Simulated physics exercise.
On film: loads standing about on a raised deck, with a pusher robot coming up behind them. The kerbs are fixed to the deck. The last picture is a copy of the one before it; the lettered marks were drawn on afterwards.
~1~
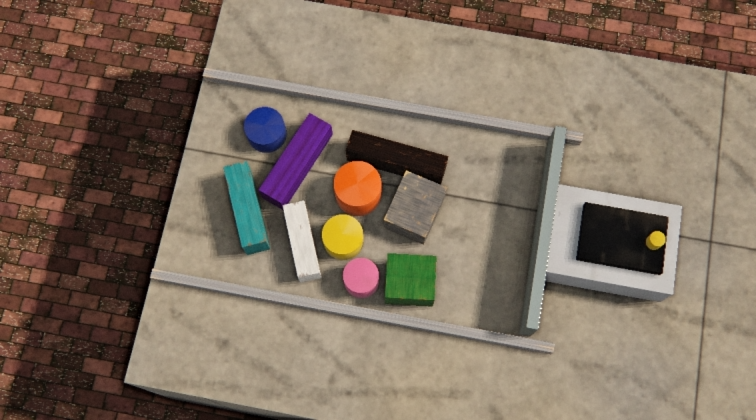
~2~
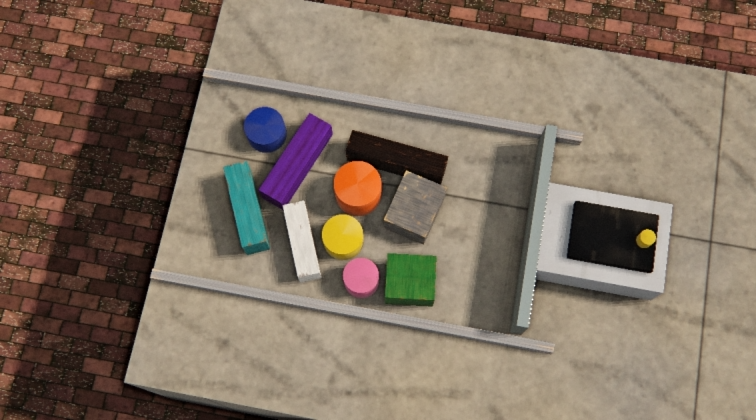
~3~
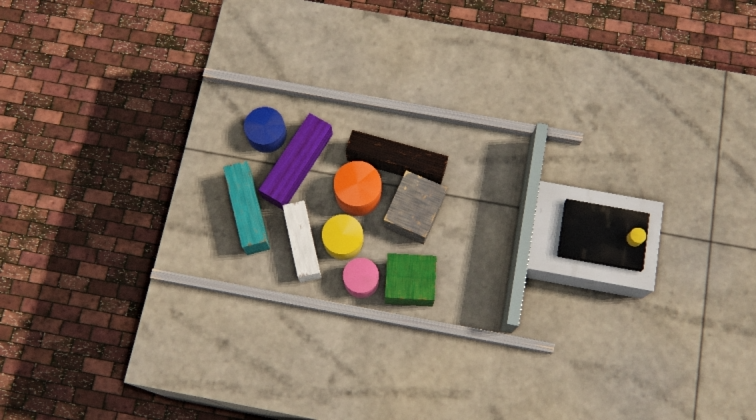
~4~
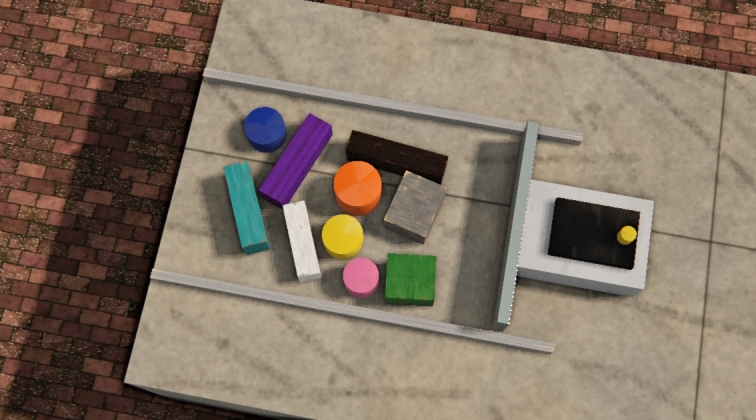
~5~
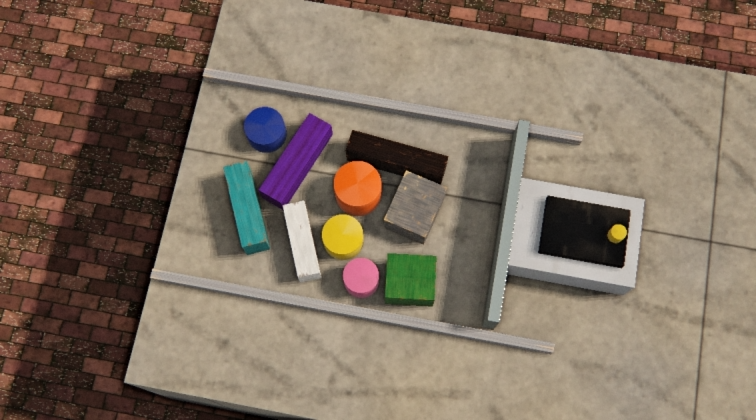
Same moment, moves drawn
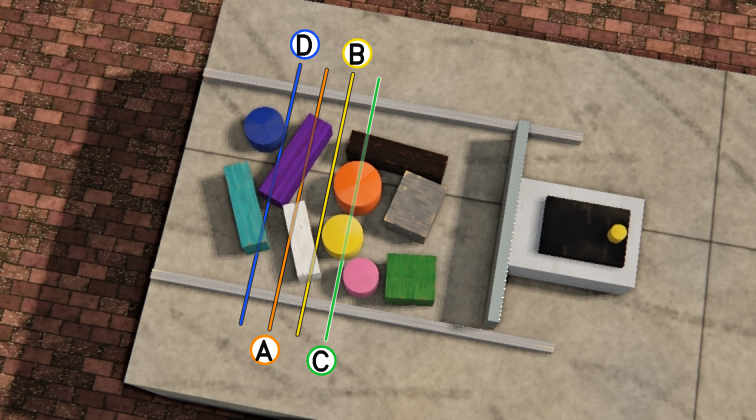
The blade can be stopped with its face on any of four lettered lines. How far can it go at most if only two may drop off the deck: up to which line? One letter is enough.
A.
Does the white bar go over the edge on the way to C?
No.
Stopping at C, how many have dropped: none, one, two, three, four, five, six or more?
In all, none.
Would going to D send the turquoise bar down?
Yes.
On the marked copy, A at (299, 194); B at (326, 199); C at (354, 204); D at (272, 189).
Following A. Soon after the start, robot (501, 216); pink canister (347, 275); green crate (389, 275).
Later, robot (425, 203); blue canister (223, 122); turquoise bar (212, 204).
In the end, robot (367, 192); turquoise bar over the edge; blue canister over the edge; two fallen.
As for the rest, B is within the limit but short; C is within the limit but short; D drops three.
